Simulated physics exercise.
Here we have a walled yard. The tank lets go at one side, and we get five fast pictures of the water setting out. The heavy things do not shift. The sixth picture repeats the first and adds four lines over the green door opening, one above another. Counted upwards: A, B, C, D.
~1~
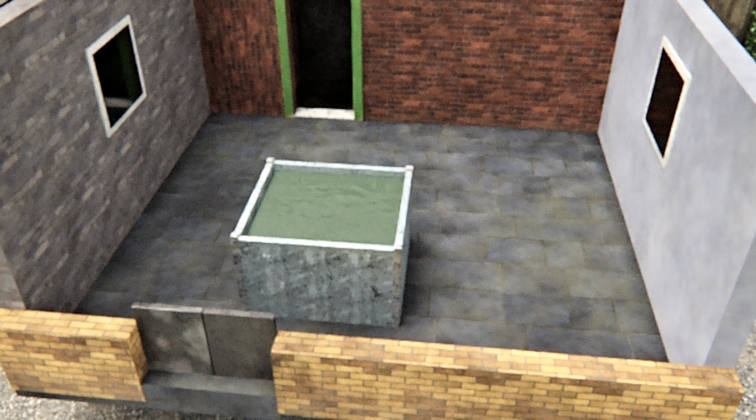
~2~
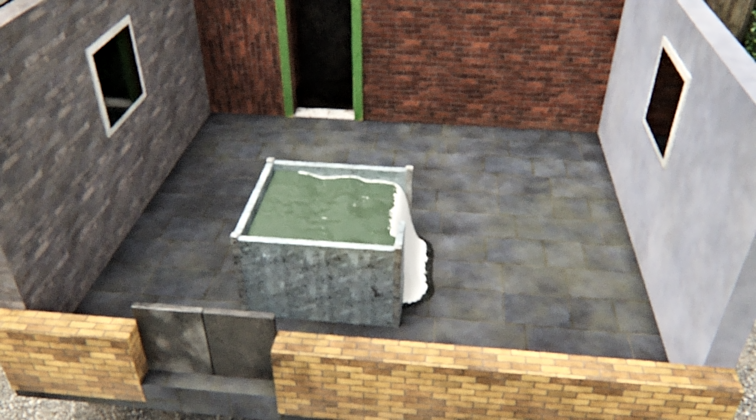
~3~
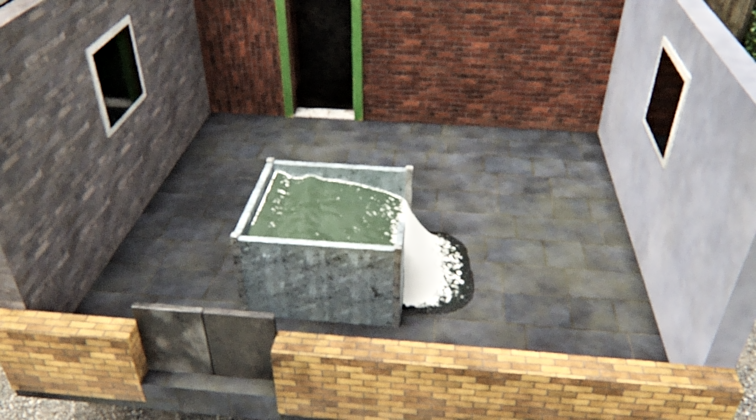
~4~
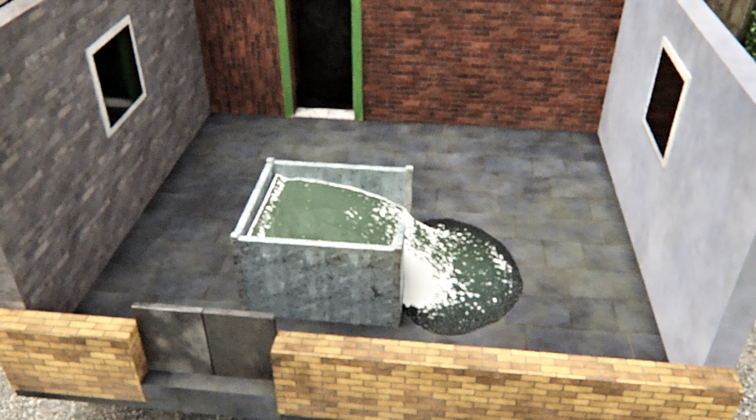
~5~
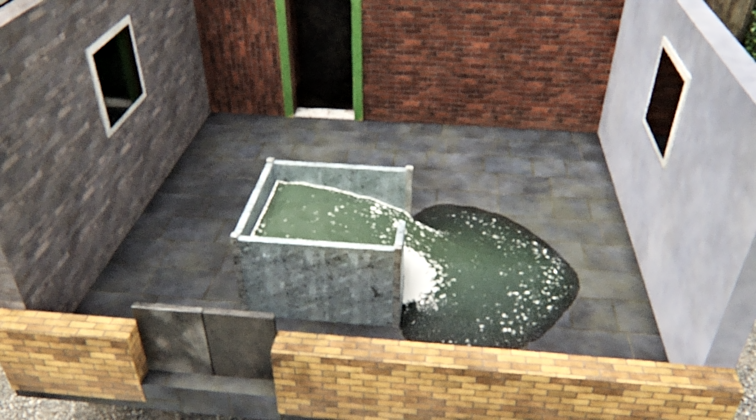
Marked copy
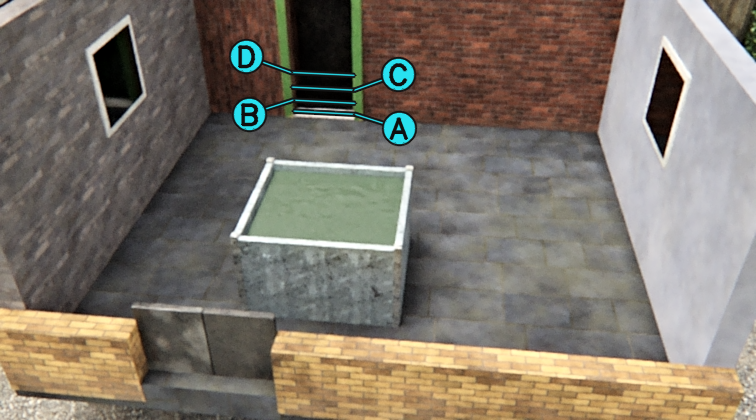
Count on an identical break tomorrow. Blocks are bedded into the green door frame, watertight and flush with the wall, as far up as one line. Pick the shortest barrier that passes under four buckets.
Go for A.
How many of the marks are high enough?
All of the four.
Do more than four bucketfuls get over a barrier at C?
No.
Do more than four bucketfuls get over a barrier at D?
No, not at all.
On the marked copy, A at (324, 112); B at (323, 101); C at (323, 88); D at (322, 73); from the bottom up A, B, C, D.
Choosing A, nothing gets over.
Choosing B, nothing gets over.
Choosing C, nothing gets over.
Choosing D, nothing gets over.
